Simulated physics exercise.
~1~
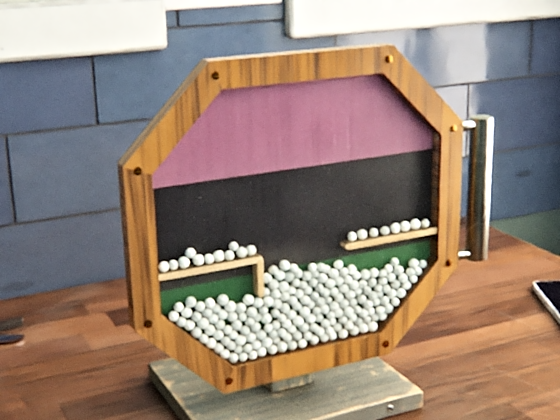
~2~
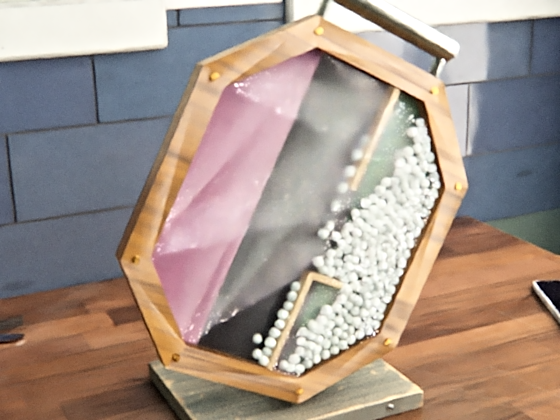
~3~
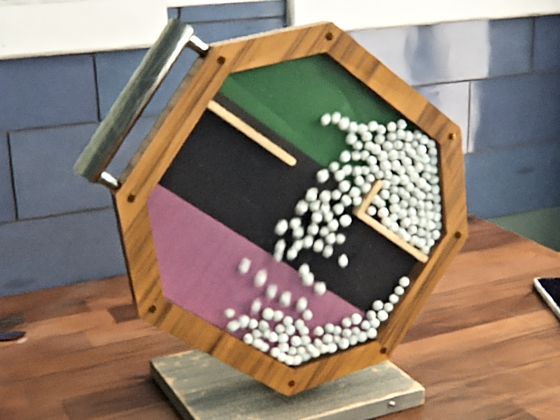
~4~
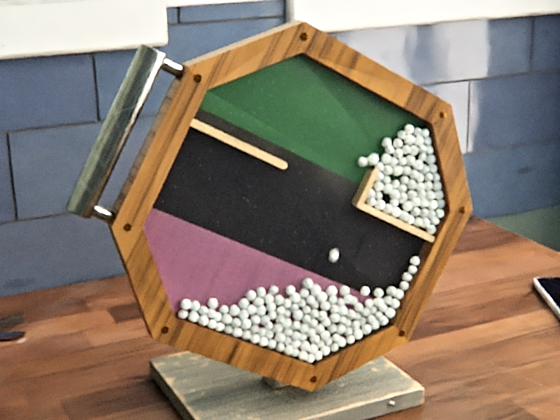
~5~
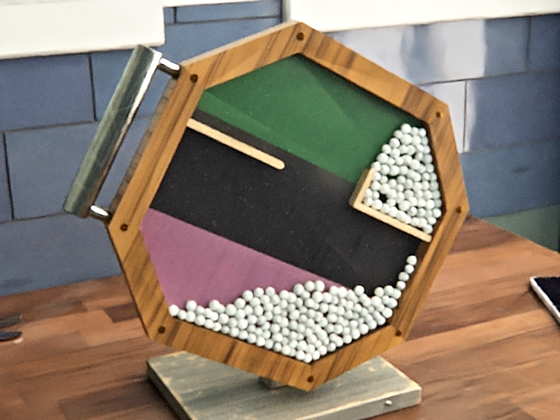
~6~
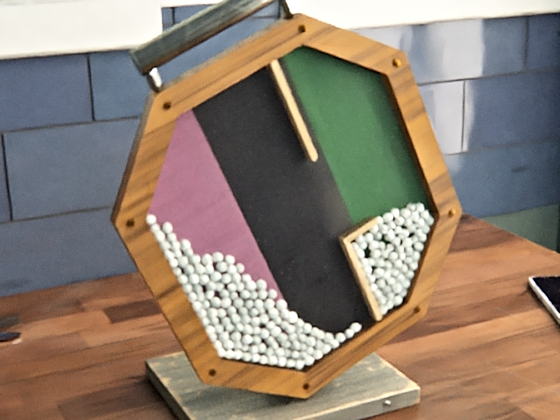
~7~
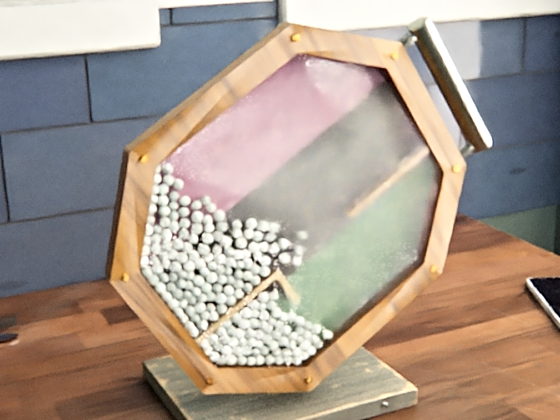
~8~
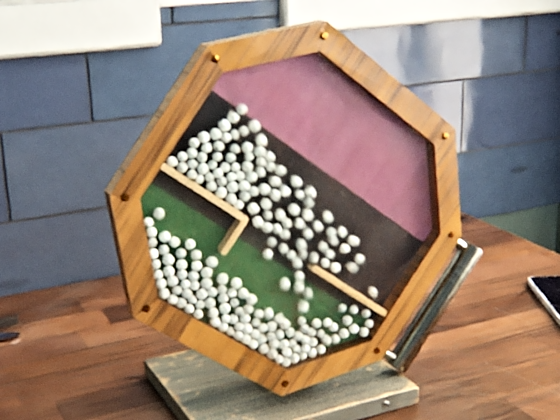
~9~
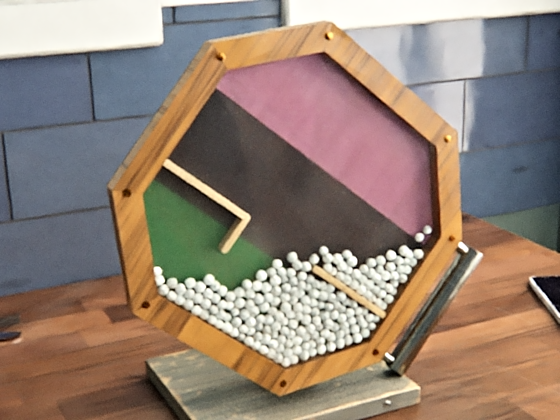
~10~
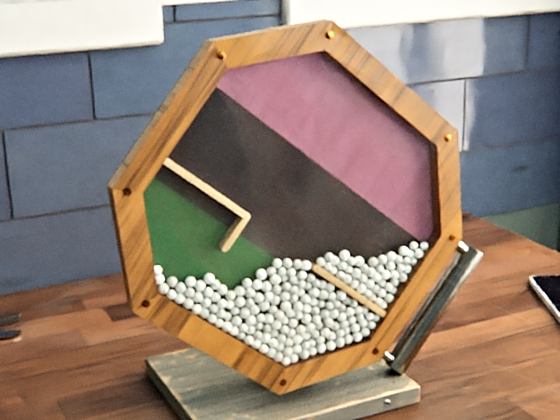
A wooden-framed, eight-sided box of small white balls tipped far over anticlockwise, paused, then swung back past level to a clockwise tilt, its balls tumbling over the ledges and settling along the bottom across the green and black bands, clear of the pink.
